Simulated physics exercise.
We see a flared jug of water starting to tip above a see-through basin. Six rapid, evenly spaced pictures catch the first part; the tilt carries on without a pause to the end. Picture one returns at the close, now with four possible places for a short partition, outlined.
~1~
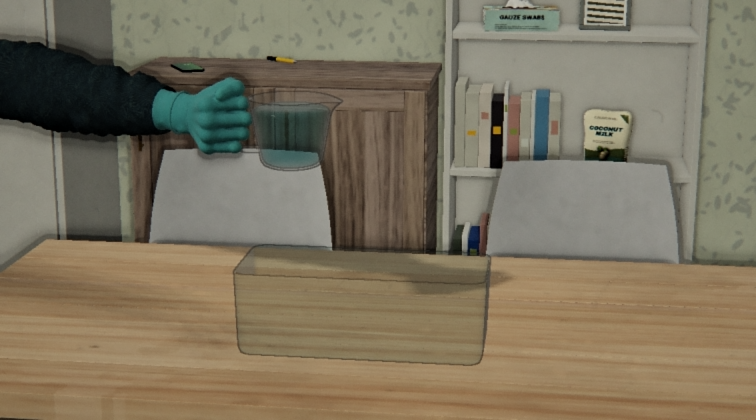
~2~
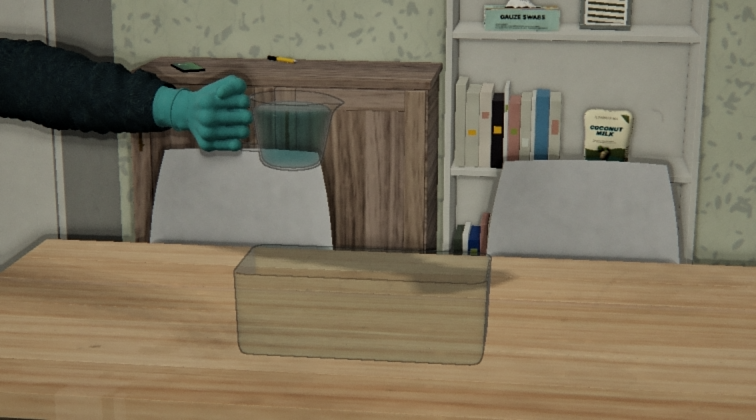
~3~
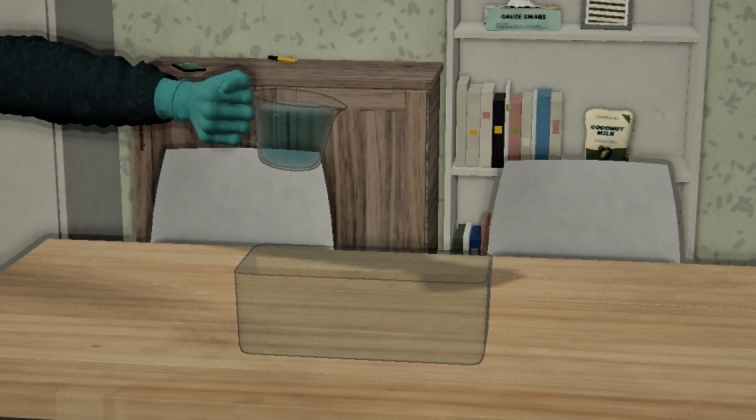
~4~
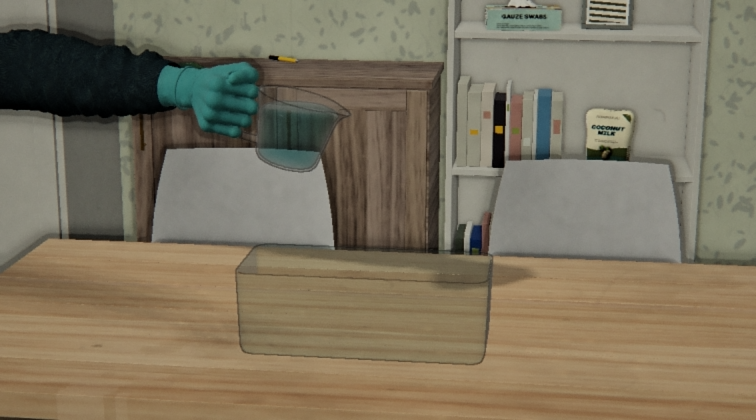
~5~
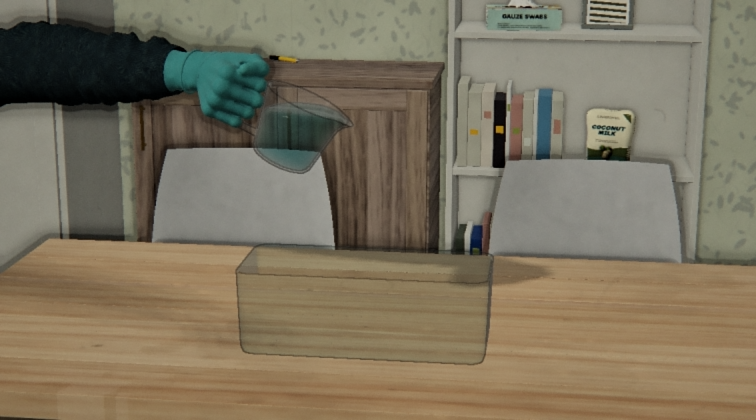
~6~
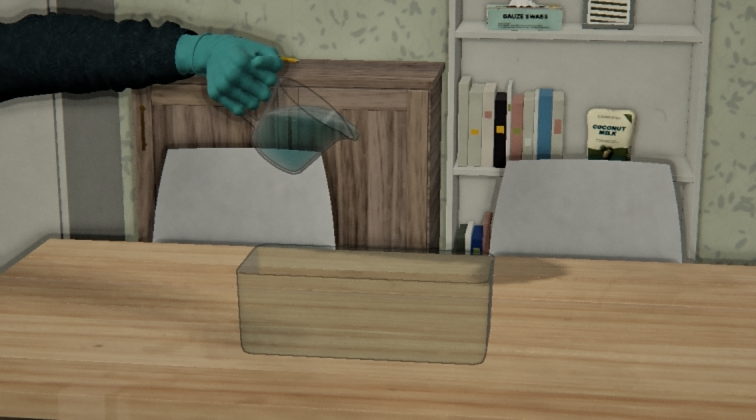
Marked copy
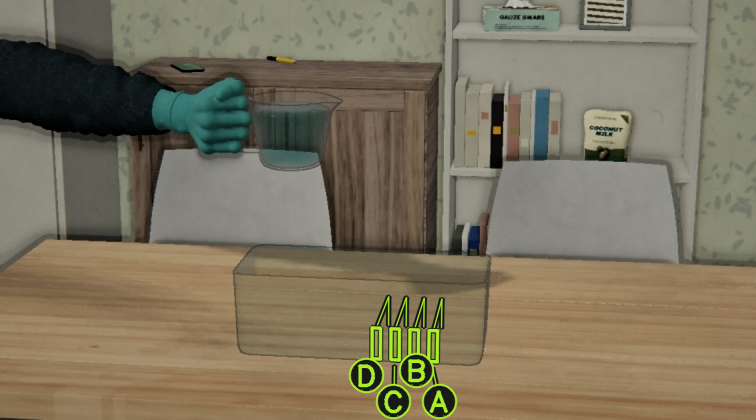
A teal-gloved hand held a clear jug of bluish water above a see-through basin on a wooden table, then gradually tilted it to the right until the water reached the lip.
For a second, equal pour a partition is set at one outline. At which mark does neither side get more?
The best place is D.
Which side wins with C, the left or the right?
The left one.
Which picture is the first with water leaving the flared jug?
In picture 6.
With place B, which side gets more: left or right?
More ends on the left.
On the marked copy, A at (432, 367); B at (413, 366); C at (394, 366); D at (375, 365).
With A, about 88 % ends left of the wall and 8 % right of it; 4 % is lost outside.
With B, about 89 % ends left of the wall and 6 % right of it; 5 % is lost outside.
With C, about 75 % ends left of the wall and 20 % right of it; 4 % is lost outside.
With D, about 47 % ends left of the wall and 51 % right of it.
